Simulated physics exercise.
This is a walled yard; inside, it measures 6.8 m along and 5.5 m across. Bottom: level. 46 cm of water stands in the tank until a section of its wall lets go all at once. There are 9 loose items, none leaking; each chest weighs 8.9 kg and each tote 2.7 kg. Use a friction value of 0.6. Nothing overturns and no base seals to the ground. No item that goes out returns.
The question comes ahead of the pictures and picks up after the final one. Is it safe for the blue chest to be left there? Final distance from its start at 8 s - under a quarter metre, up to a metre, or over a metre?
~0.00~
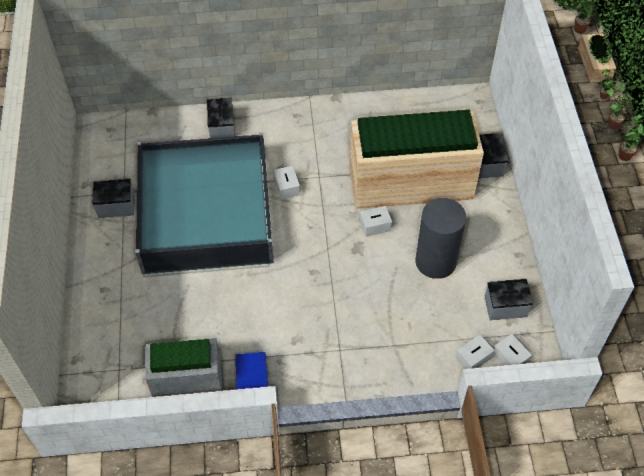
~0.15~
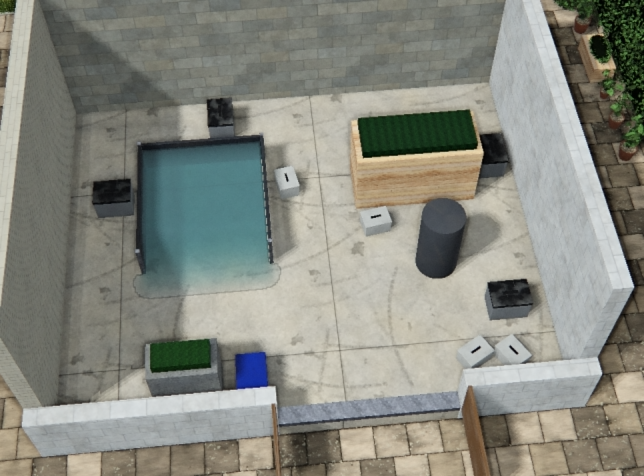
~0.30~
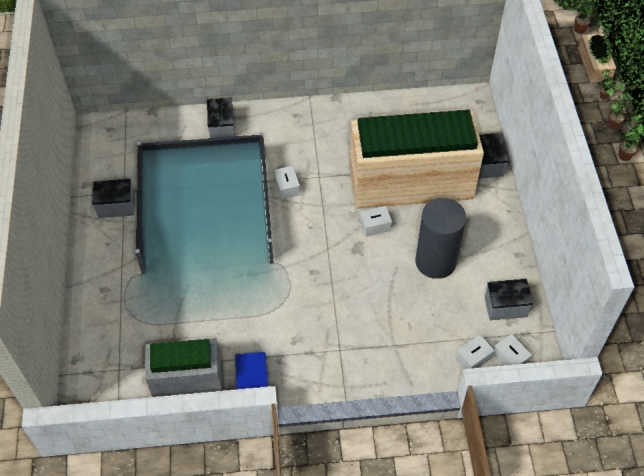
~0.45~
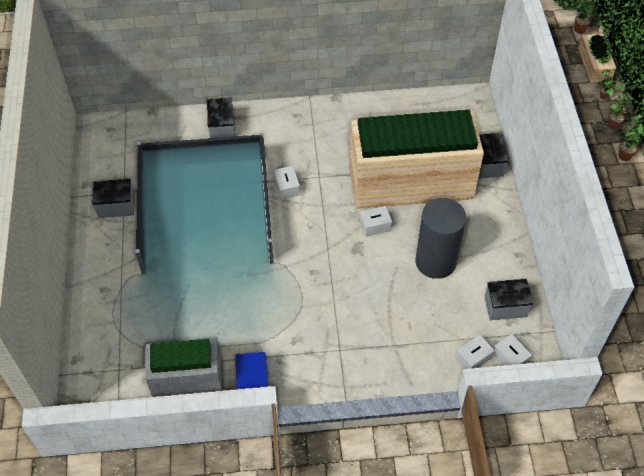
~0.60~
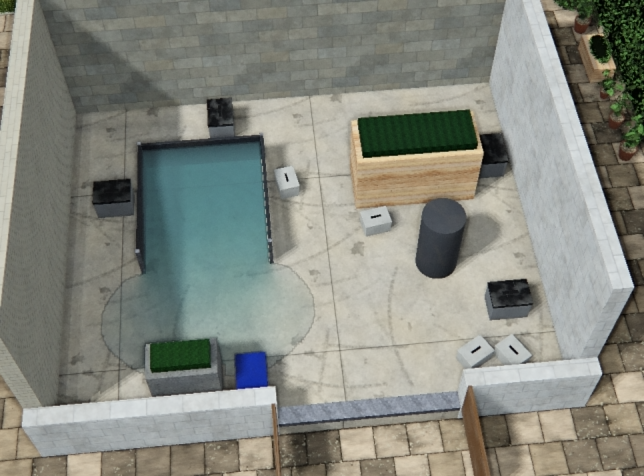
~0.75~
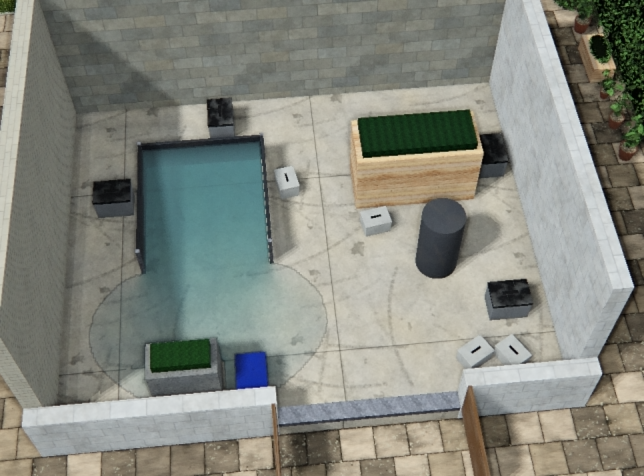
The move is big.
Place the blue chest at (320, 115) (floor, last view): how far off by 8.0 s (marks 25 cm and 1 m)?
As it turns out, it barely budges.
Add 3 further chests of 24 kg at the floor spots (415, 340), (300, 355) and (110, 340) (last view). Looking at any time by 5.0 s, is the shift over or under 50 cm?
In that order: Less, past it, over.
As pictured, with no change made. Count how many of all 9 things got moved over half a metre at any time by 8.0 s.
It works out to 6.
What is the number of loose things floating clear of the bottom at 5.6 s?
3 at that moment.
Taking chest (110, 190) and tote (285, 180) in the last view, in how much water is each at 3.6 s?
Depths: Near 3 cm, then near 0 cm.
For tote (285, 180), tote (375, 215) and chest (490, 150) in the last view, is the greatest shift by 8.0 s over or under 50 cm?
Within the limit, then within the limit, then within the limit.
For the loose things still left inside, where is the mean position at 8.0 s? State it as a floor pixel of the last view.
It sits at about (387, 206).
After 1.6 s the blue chest is near (272, 372), 0.3 m from its start, afloat; 0 of 9 are out; 1 afloat.
After 3.6 s the blue chest has gone out; 1 of 9 are out; 0 afloat.
After 5.6 s the blue chest has gone out; 1 of 9 are out; 3 afloat.
After 8.0 s the blue chest has gone out; 1 of 9 are out; 3 afloat.
